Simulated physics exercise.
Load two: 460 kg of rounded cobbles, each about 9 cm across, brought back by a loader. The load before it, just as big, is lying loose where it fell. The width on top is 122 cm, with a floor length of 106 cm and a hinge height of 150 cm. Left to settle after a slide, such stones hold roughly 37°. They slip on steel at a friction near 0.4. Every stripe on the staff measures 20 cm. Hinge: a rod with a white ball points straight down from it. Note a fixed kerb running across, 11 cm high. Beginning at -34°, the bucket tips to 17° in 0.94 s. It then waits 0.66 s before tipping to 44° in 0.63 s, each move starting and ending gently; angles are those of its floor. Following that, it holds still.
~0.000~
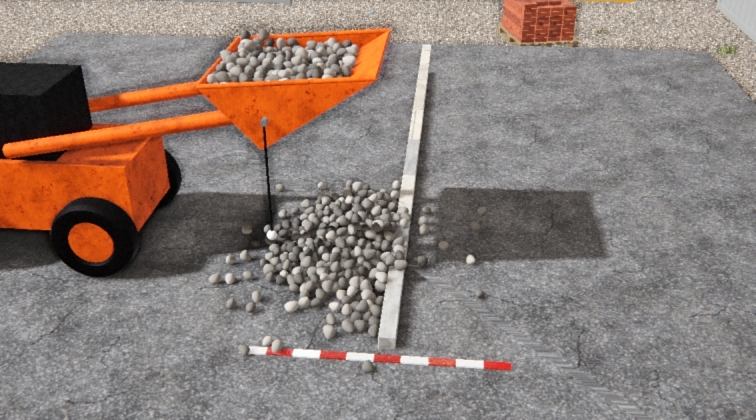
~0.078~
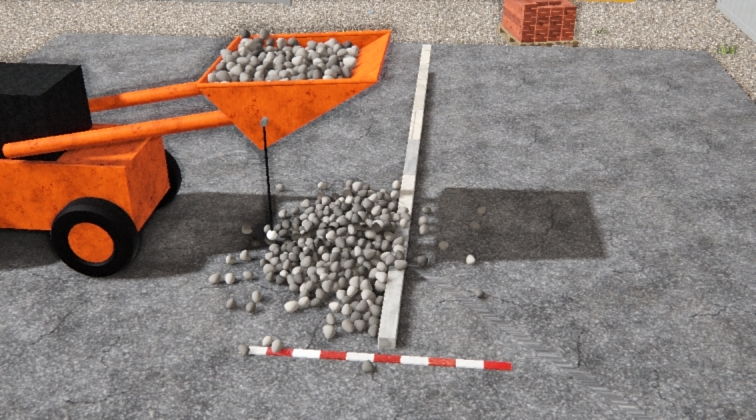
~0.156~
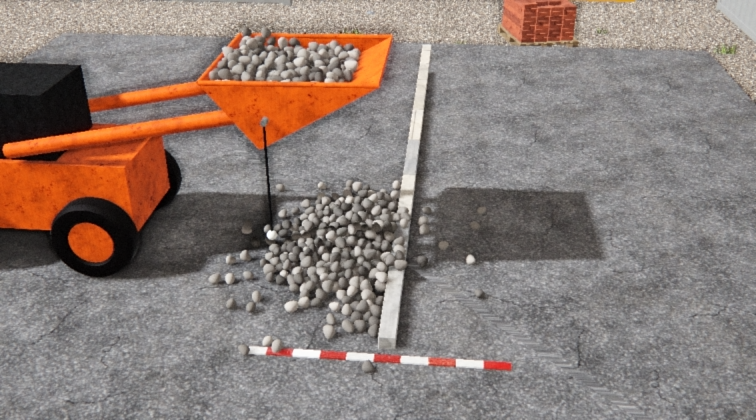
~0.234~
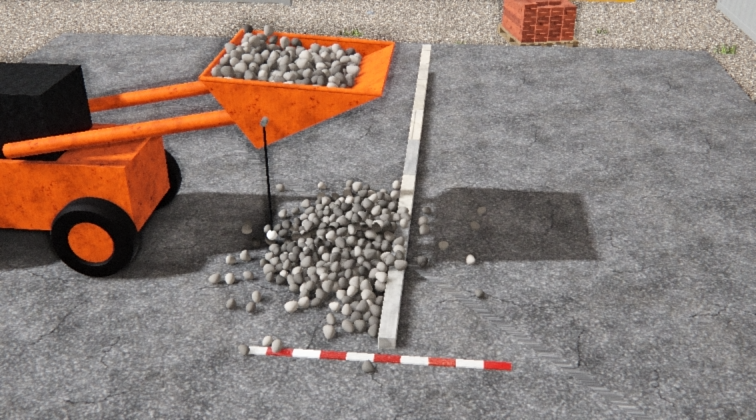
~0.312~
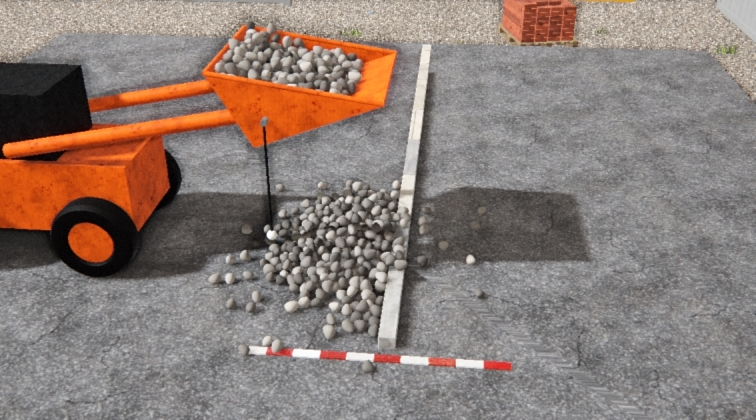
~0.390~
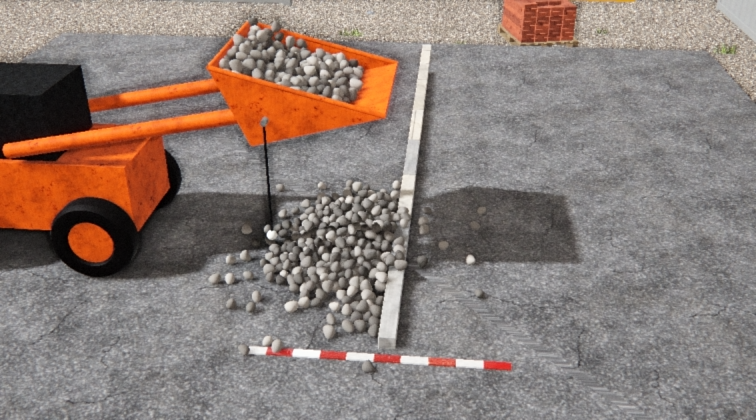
On a gray paved yard, an orange loader holding a bucket of stones above a loose pile beside a pale kerb slowly tilted the bucket's front edge downward, and the stones inside shifted slightly.
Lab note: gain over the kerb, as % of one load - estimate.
Gain: About 71 %.
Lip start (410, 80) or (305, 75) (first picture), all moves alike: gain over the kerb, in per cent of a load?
About 95 per cent for the first, 10 per cent for the second.
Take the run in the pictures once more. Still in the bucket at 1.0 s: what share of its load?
Some 100 percent, roughly.
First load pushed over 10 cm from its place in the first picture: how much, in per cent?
The answer is about 0 per cent.
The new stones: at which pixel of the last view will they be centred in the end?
The centre sits about (426, 244).
After 0.7 s the floor is at 9°; in per cent of one load, 100 in the bucket, 98 on this side of the kerb, 2 over the kerb; the foremost stones are at (453, 241).
After 1.0 s the floor is at 17°; in per cent of one load, 100 in the bucket, 98 on this side of the kerb, 2 over the kerb; the foremost stones are at (453, 241).
After 2.7 s the floor is at 44°; in per cent of one load, 0 in the bucket, 137 on this side of the kerb, 63 over the kerb; the foremost stones are at (553, 240).
After 5.4 s the floor is at 44°; in per cent of one load, 0 in the bucket, 127 on this side of the kerb, 73 over the kerb; the foremost stones are at (562, 238). Net gain over the kerb, 71.
